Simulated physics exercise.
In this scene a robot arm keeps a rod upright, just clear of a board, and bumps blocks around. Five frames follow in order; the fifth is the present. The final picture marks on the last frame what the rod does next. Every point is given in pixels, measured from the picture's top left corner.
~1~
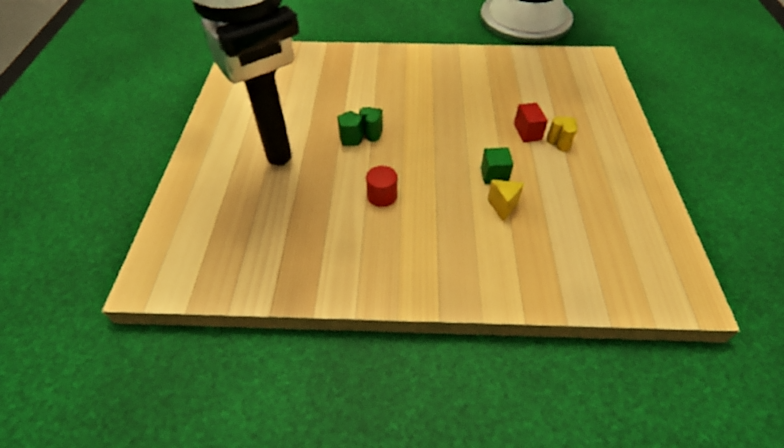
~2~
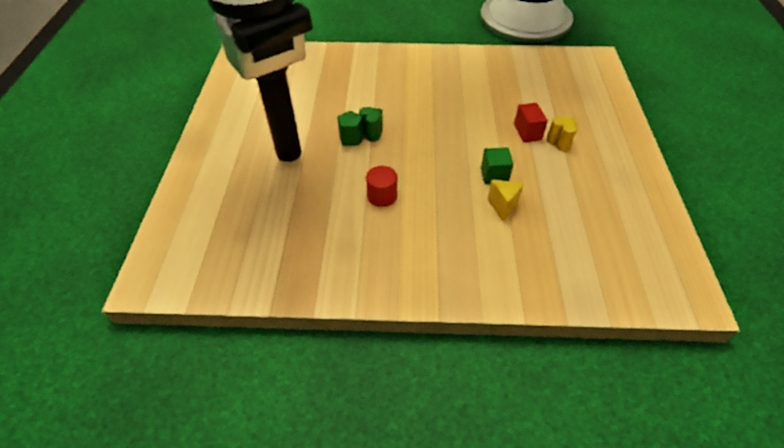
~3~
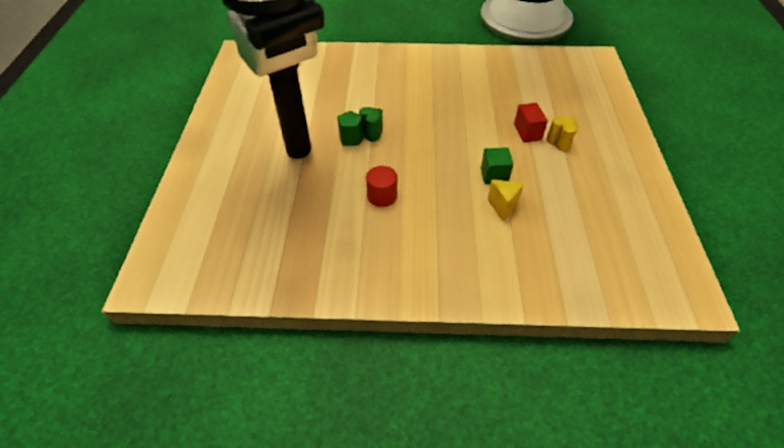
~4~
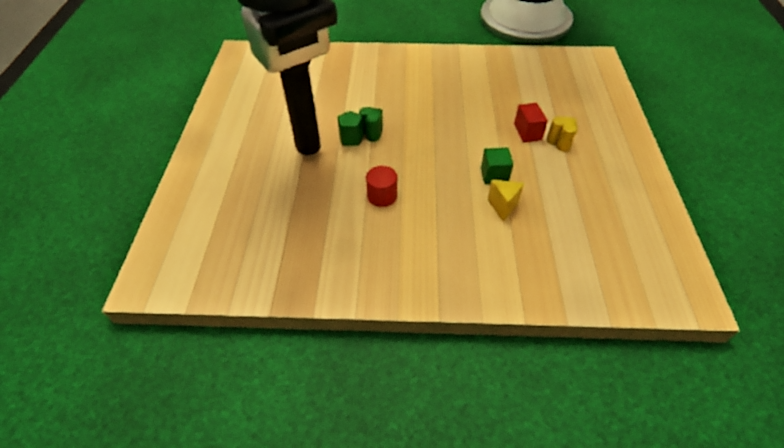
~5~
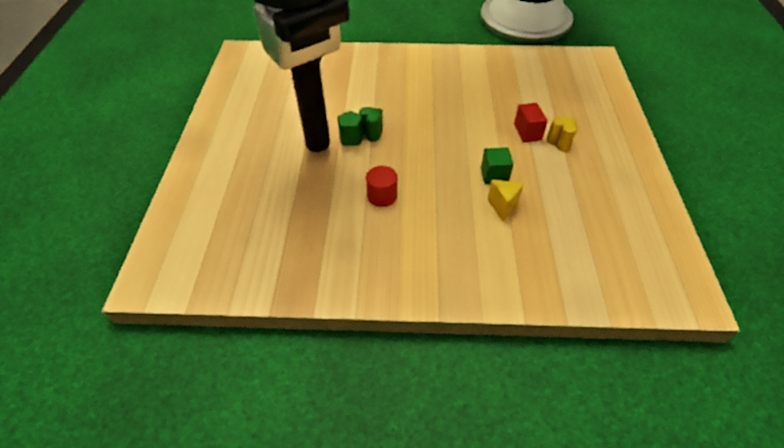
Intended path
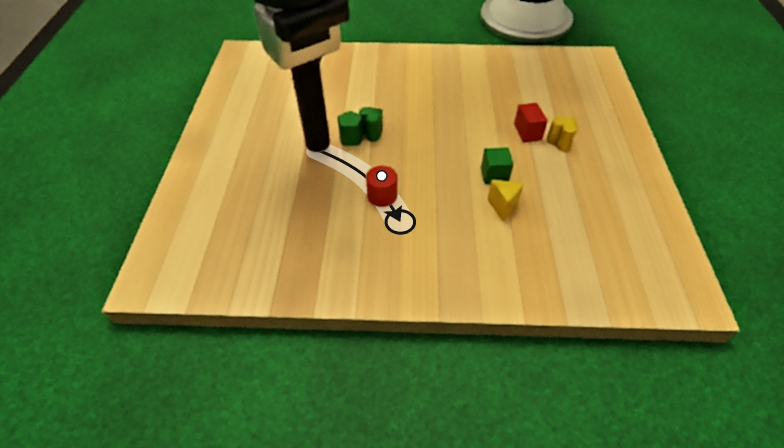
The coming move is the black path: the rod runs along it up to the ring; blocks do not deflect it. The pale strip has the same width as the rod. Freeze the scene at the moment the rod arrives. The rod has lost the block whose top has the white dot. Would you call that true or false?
The statement is false.
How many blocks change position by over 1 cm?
Total: One.
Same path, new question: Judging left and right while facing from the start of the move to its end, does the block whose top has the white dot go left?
My answer is no.
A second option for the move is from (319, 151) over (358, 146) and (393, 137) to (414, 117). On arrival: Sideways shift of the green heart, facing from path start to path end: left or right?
To the path's left.
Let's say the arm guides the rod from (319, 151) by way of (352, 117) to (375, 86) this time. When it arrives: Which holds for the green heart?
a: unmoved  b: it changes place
b: It changes place.
Drawn move, from (319, 151) over (352, 167) and (380, 191) to (400, 222); the dot is on the red cylinder.
The first path, step by step. One third of the way, rod (352, 161); nothing pushed yet.
Two thirds of the way, rod (380, 186); red cylinder (396, 191).
At the end, rod (400, 216); green pentagonal block still; red cylinder (422, 222).
